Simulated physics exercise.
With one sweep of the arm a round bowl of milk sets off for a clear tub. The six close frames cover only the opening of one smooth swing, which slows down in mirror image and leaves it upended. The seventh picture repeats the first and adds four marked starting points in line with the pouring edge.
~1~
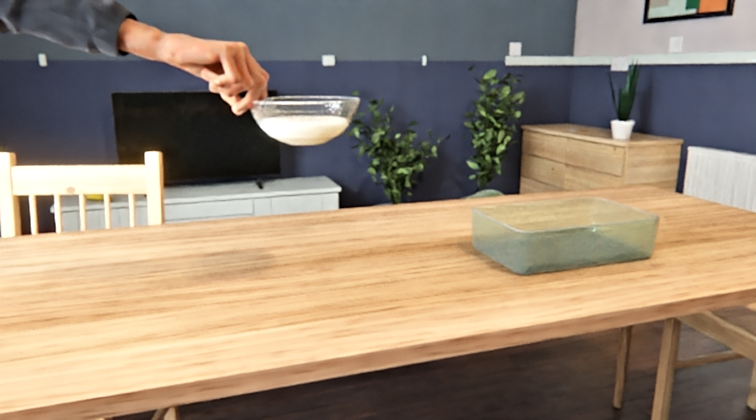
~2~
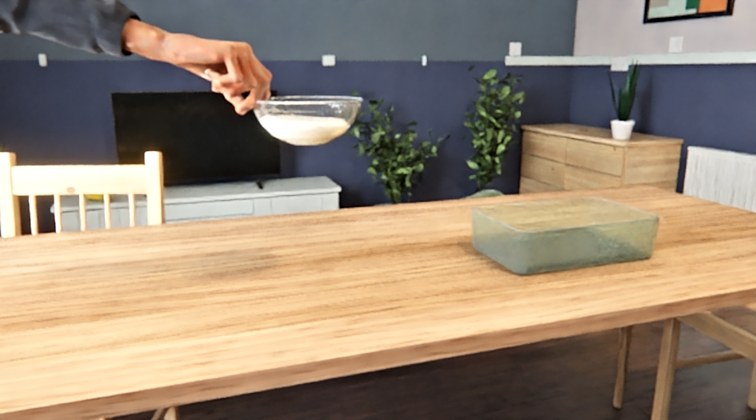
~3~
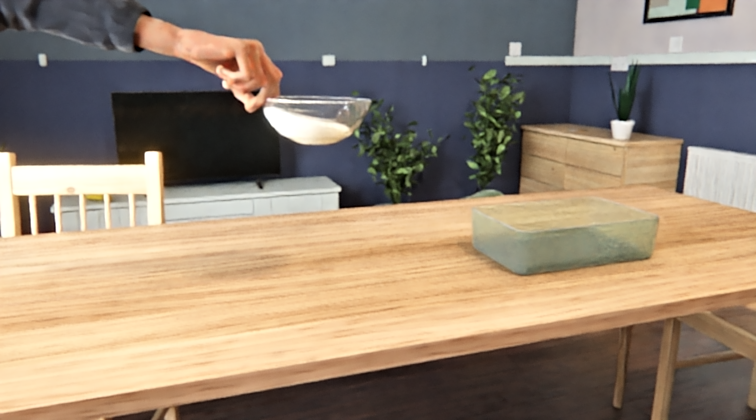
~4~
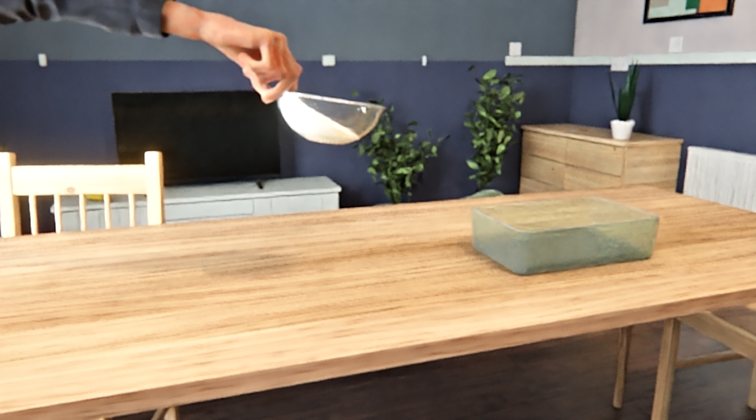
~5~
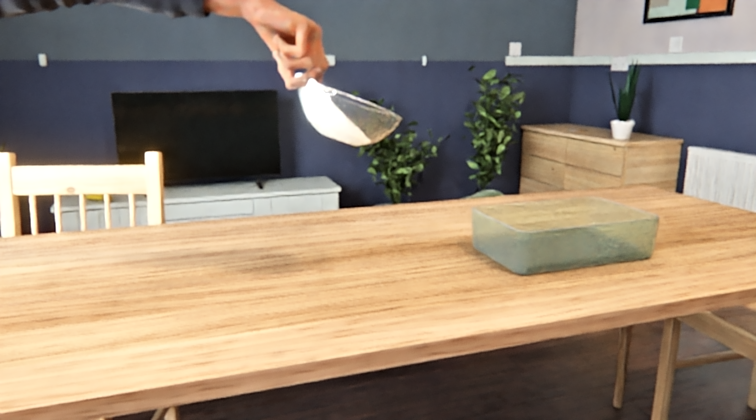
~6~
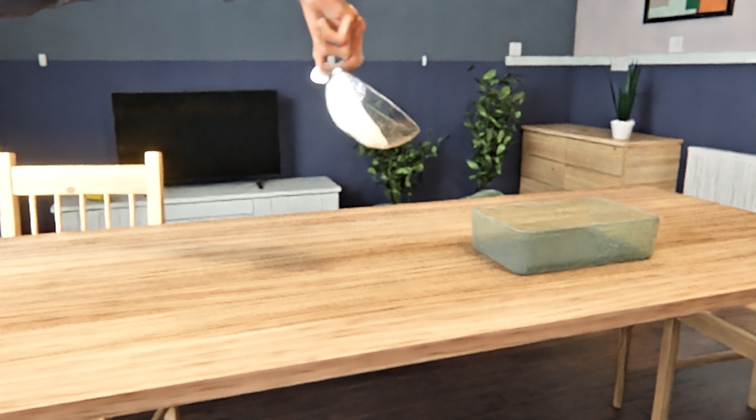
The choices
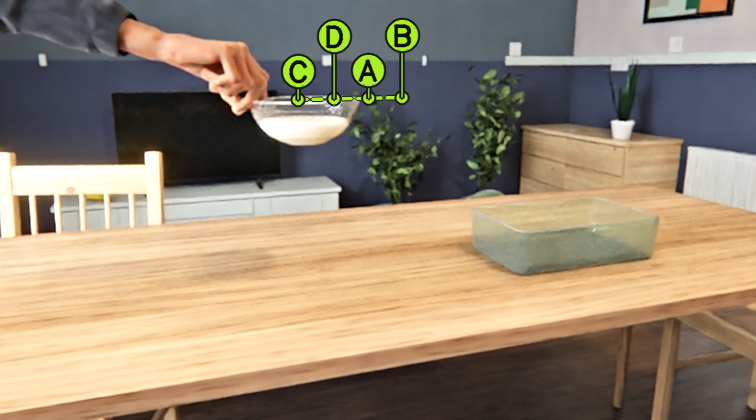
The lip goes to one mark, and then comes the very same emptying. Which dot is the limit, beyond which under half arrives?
Take D.
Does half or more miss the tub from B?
No.
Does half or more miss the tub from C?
Yes.
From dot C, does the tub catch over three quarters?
No, it does not.
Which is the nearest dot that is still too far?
C it is.
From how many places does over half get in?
Three of them.
On the marked copy, A at (368, 98); B at (402, 97); C at (298, 99); D at (334, 98).
For dot A, about 66 % lands in the tub, 11 % falls short and 23 % goes beside or beyond.
For dot B, about 62 % lands in the tub, 9 % falls short and 30 % goes beside or beyond.
For dot C, about 23 % lands in the tub, 68 % falls short and 9 % goes beside or beyond.
For dot D, about 67 % lands in the tub, 16 % falls short and 17 % goes beside or beyond.
